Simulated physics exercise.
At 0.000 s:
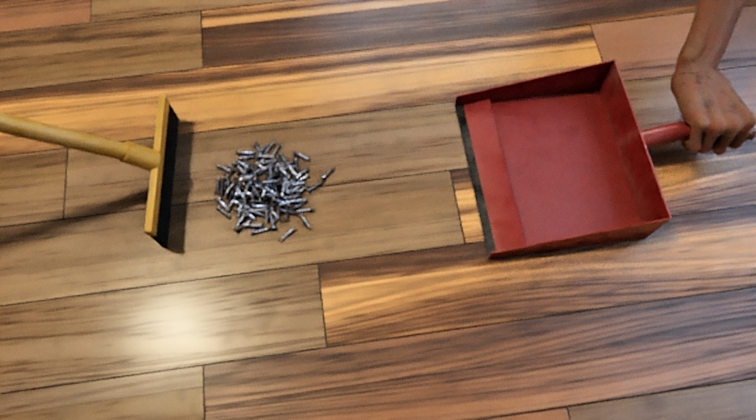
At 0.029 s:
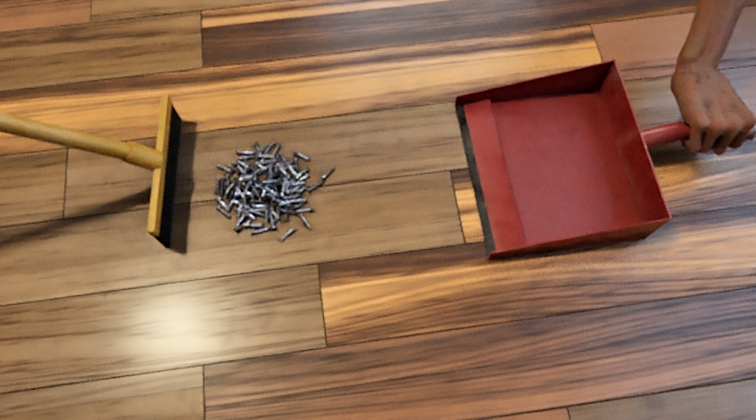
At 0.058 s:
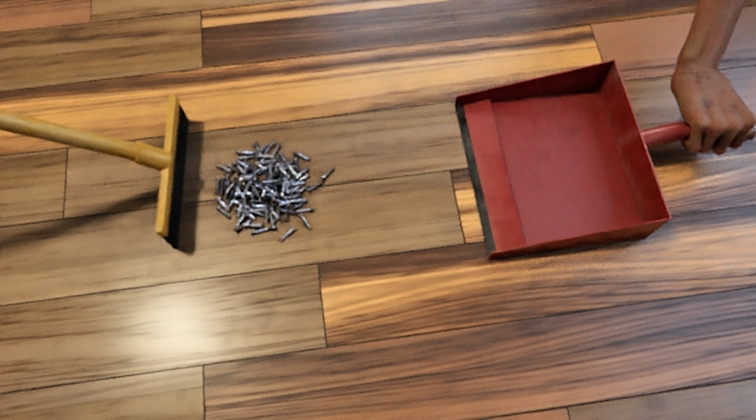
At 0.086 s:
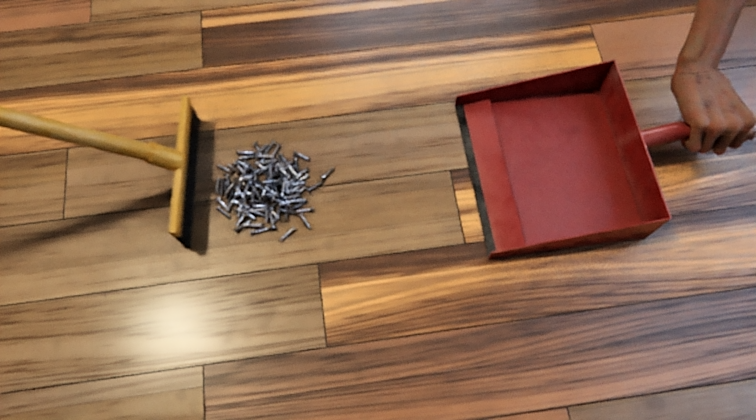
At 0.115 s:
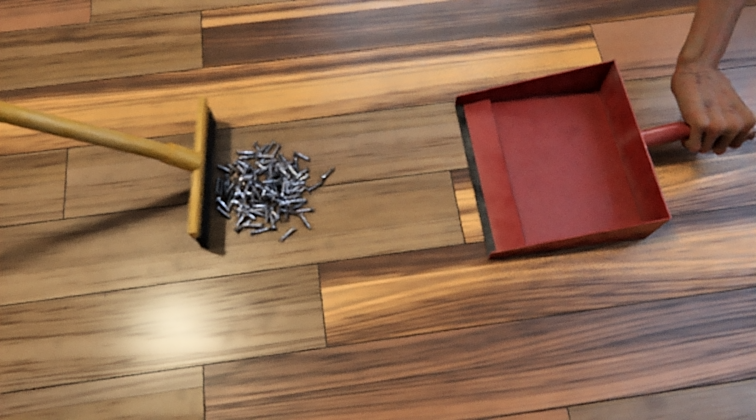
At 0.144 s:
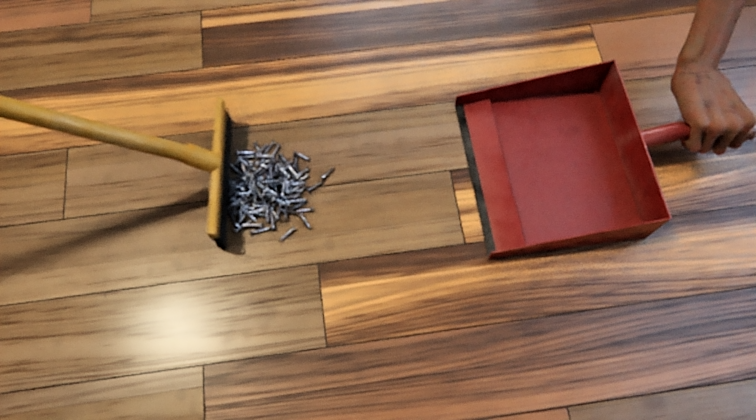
A squeegee slides right across the wooden floor and presses into a pile of screws.
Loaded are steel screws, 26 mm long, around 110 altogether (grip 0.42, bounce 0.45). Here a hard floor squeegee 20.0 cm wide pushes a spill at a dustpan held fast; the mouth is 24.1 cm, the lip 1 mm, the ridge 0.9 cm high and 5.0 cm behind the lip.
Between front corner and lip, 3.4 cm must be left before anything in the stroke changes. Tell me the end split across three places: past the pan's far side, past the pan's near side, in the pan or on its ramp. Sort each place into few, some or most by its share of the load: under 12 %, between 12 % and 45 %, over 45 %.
Shares: Far side: Few; near side: Few; pan: Most.
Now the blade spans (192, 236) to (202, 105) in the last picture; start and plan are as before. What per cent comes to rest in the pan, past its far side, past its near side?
You'd see pan at 30, far at 0 and near at 5.
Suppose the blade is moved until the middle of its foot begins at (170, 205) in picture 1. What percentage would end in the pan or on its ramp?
The pan and its ramp would take some 50 per cent.
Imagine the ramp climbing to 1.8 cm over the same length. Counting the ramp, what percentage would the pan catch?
Then around 40 percent, ramp counted.
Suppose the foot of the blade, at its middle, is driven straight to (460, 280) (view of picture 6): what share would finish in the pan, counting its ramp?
Close to 20 in a hundred.
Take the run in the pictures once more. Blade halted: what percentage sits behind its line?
Near 5 percent, give or take.
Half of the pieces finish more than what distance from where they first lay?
About 30 cm.
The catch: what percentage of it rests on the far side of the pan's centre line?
I'd put it at around 30 per cent.
After 0.33 s, middle of the blade 19 cm from the lip; 0 % over the lip, far side 0 %, near side 0 %.
After 0.45 s, middle of the blade 9 cm from the lip; 0 % over the lip, far side 5 %, near side 5 %.
After 0.70 s, middle of the blade 4 cm from the lip; 50 % over the lip, far side 5 %, near side 5 %.
In the end, at 1.4 s, far side 5 %, near side 5 %, pan 50 %, in front of the lip or behind the blade 45 %.
